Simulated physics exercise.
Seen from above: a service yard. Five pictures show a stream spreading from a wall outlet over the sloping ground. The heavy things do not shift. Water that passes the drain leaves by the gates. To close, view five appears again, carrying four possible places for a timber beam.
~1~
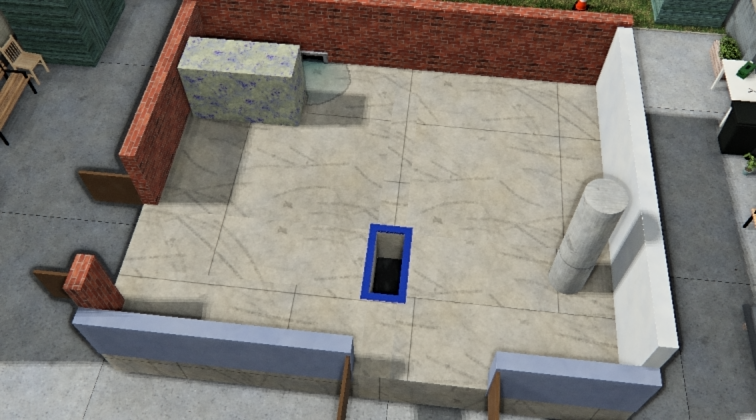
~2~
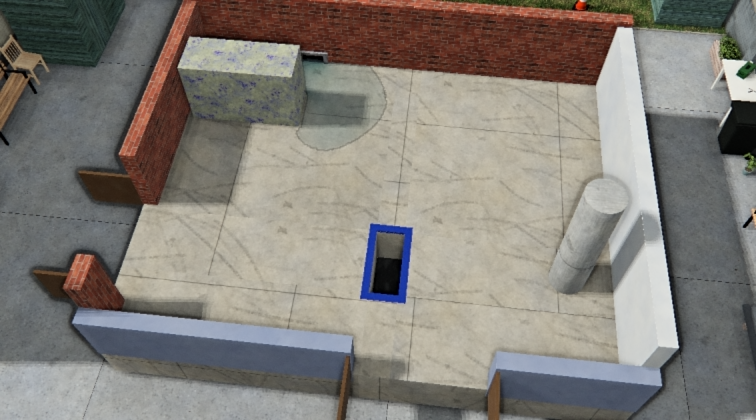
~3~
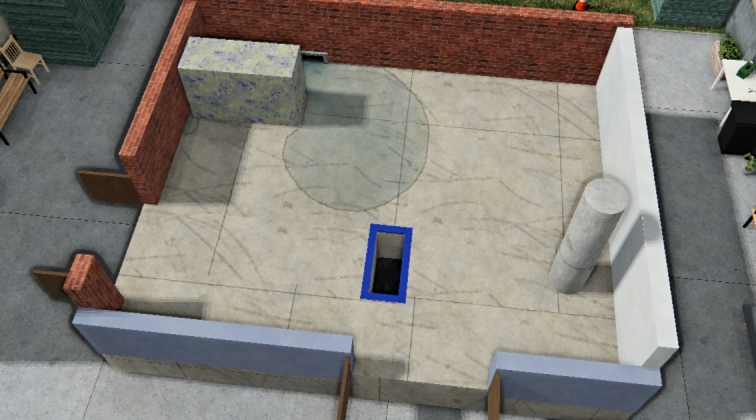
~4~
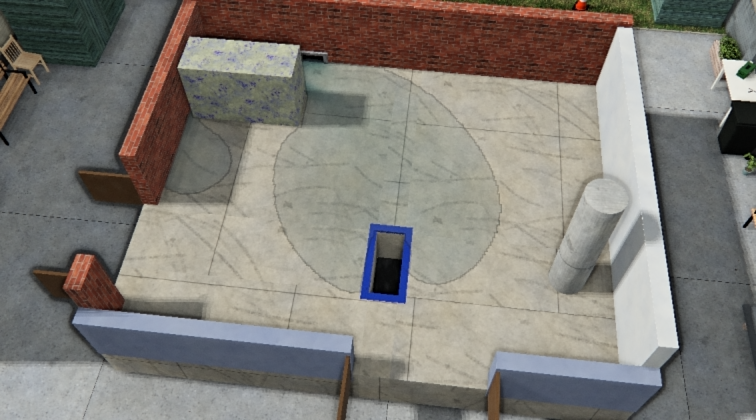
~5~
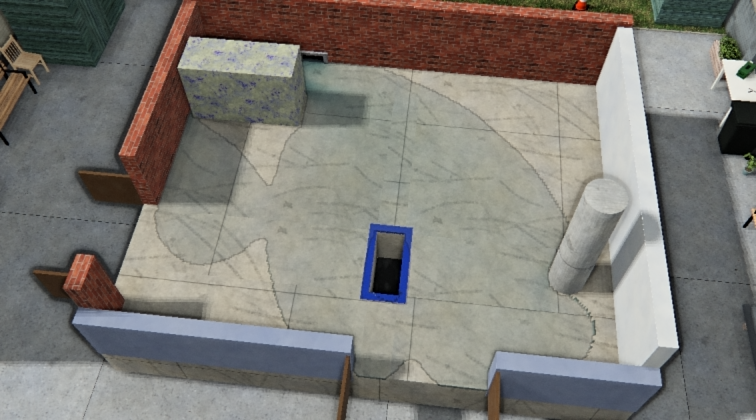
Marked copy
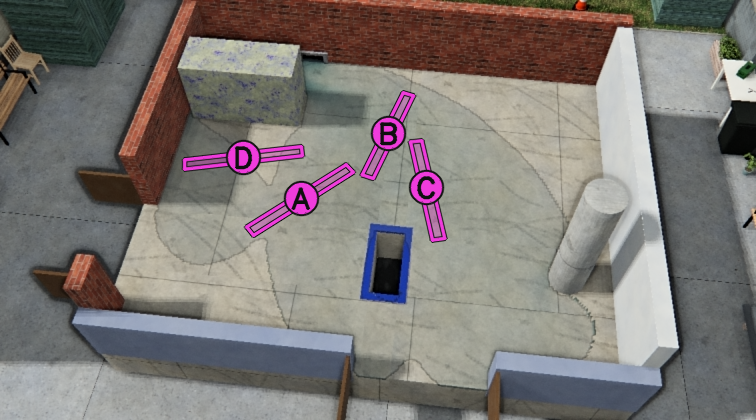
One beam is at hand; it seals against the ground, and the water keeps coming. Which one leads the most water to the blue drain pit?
Best: C.
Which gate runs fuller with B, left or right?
The right one.
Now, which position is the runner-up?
The answer is D.
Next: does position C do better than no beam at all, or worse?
It is better.
In magenta, A from (250, 231) to (349, 168); B from (367, 176) to (408, 94); C from (416, 141) to (438, 239); D from (184, 164) to (301, 151).
With A, about 18 % of the stream goes into the blue drain pit, about 81 % out by the gates.
With B, about 21 % of the stream goes into the blue drain pit, about 75 % out by the gates.
With C, about 44 % of the stream goes into the blue drain pit, about 55 % out by the gates.
With D, about 26 % of the stream goes into the blue drain pit, about 73 % out by the gates.
